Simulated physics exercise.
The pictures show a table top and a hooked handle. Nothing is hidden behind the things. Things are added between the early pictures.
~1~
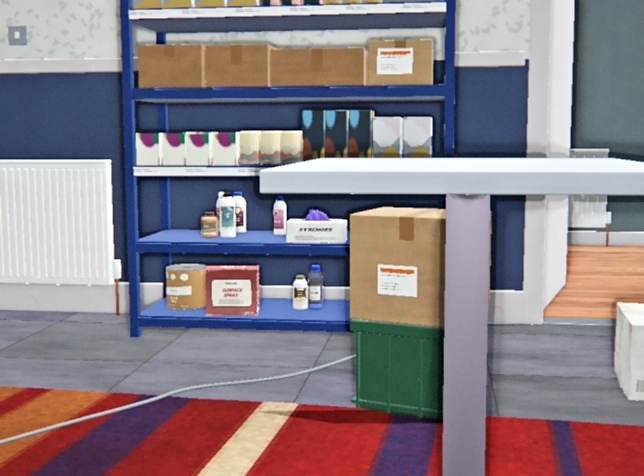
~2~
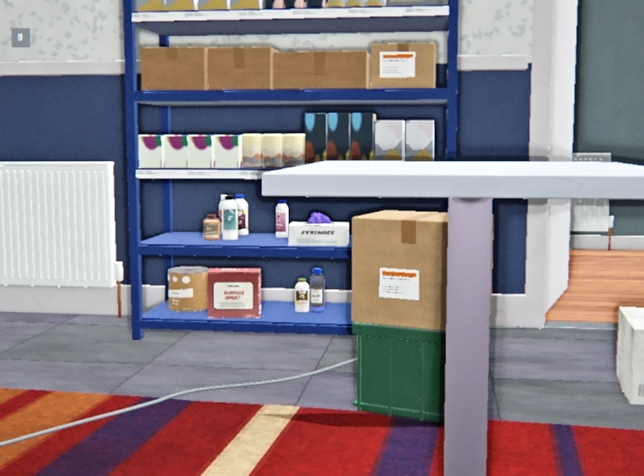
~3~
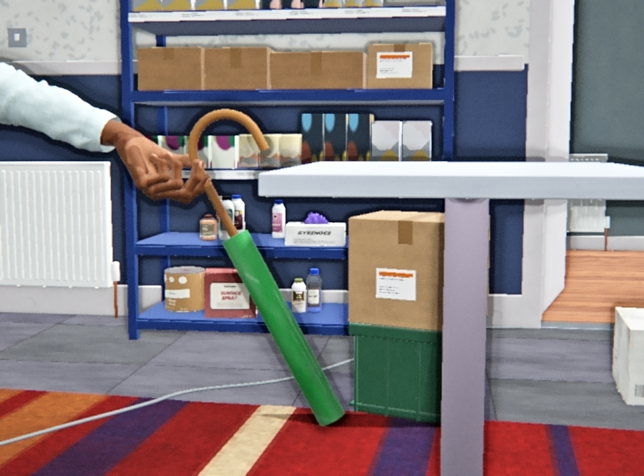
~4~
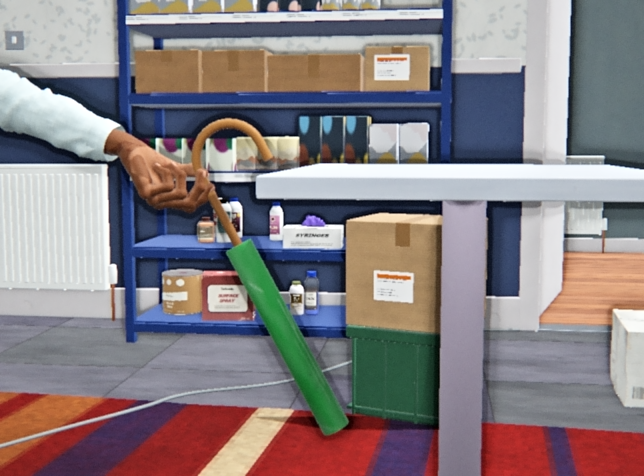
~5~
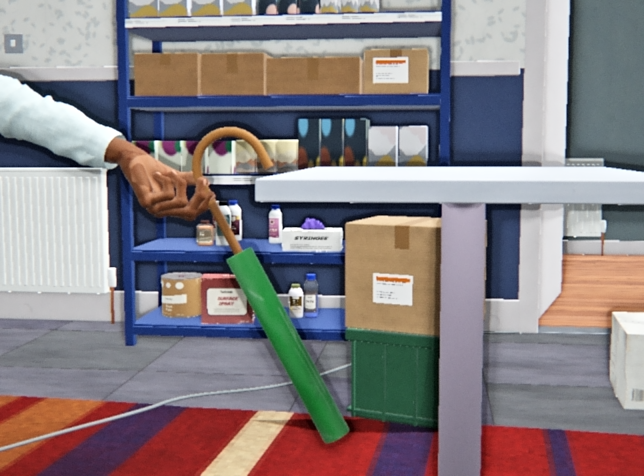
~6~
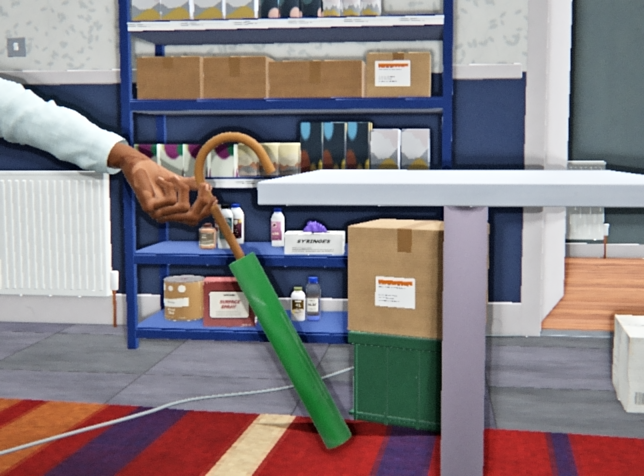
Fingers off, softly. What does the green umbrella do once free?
Outcome: The green umbrella slips off.
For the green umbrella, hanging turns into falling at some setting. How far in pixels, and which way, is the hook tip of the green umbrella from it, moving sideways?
Some 24 pixels, right.
Then, 0.30 s past the last view, green umbrella come down near (283, 448).
Then, 0.46 s past the last view, green umbrella in the air.
Finally, the green umbrella drops past the edge.
